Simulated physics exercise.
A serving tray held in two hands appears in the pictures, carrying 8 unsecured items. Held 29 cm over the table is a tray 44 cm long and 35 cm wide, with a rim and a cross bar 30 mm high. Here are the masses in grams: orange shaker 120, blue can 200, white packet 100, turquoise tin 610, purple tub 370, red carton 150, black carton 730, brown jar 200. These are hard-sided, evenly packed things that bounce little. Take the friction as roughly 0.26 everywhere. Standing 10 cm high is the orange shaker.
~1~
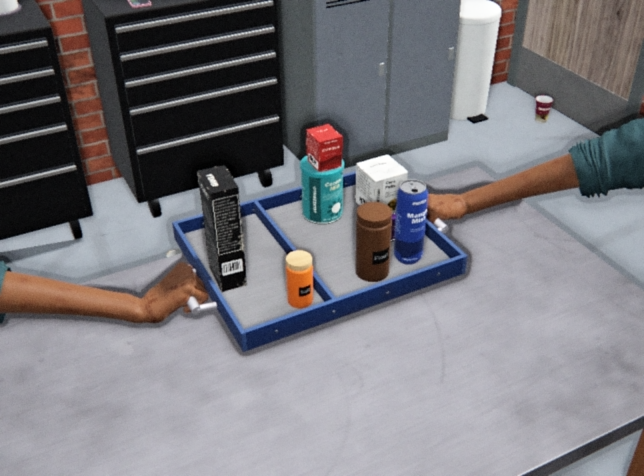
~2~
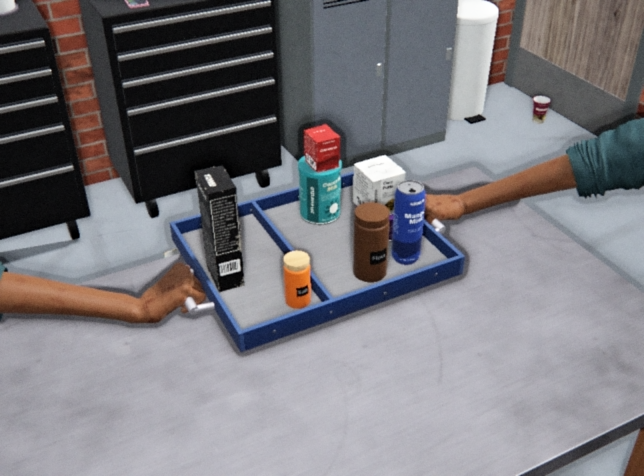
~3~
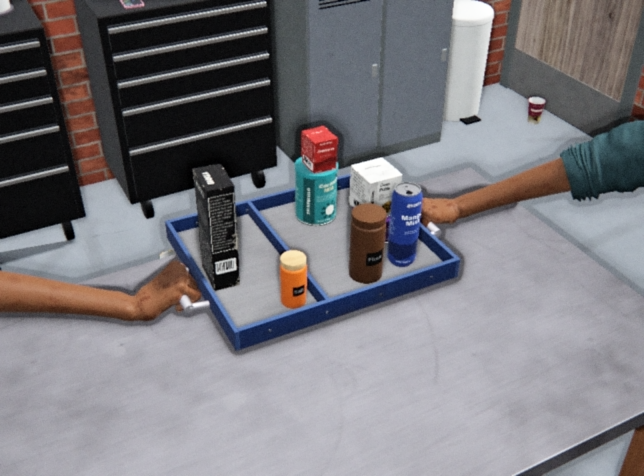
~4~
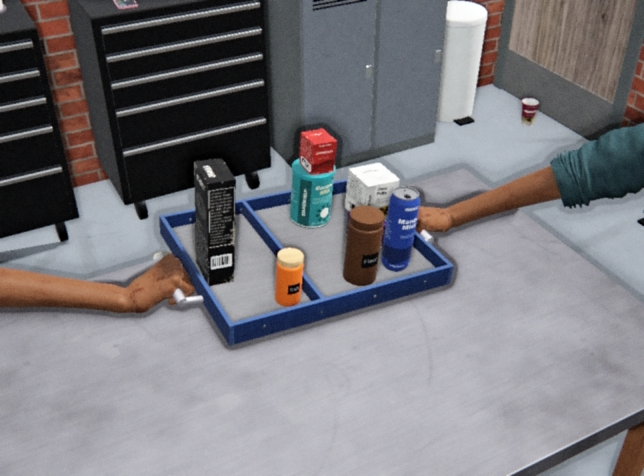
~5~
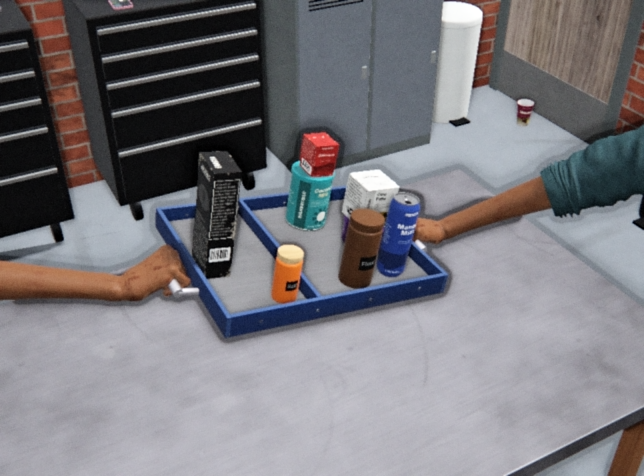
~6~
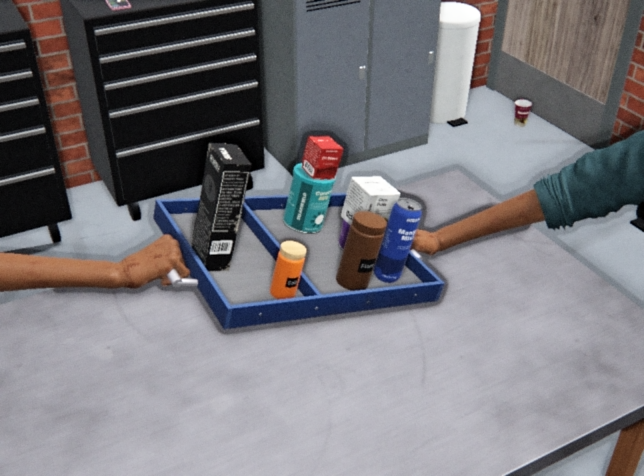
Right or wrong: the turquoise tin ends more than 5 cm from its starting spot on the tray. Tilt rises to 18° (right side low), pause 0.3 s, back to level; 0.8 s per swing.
Right.
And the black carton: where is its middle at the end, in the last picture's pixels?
Roughly pixel (301, 235).
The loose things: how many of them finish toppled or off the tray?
3.
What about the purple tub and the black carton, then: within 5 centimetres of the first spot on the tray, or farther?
Purple tub: Remains in place. Black carton: Is displaced.
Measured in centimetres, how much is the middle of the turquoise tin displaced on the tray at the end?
About 10 cm.
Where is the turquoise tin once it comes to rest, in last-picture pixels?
Near (346, 180).
Then, 0.40 s after the last picture, tilt 18°, right edge down; turquoise tin slid 3 cm near (323, 201); black carton tipped 73° from how it sat; red carton slid 6 cm.
Then, 0.70 s after the last picture, tilt 17°, right edge down; white packet and red carton now off the tray; turquoise tin slid 10 cm near (350, 199); black carton on its side.
Then, 0.90 s after the last picture, tilt 11°, right edge down; turquoise tin slid 10 cm near (349, 192); black carton on its side; brown jar slid 7 cm.
At rest, off the tray, white packet and red carton; tipped over on the tray, black carton; not toppled but over 5 cm from the start, turquoise tin and brown jar; the other 3 in place, give or take 5 cm. In the last view, turquoise tin near (346, 180).
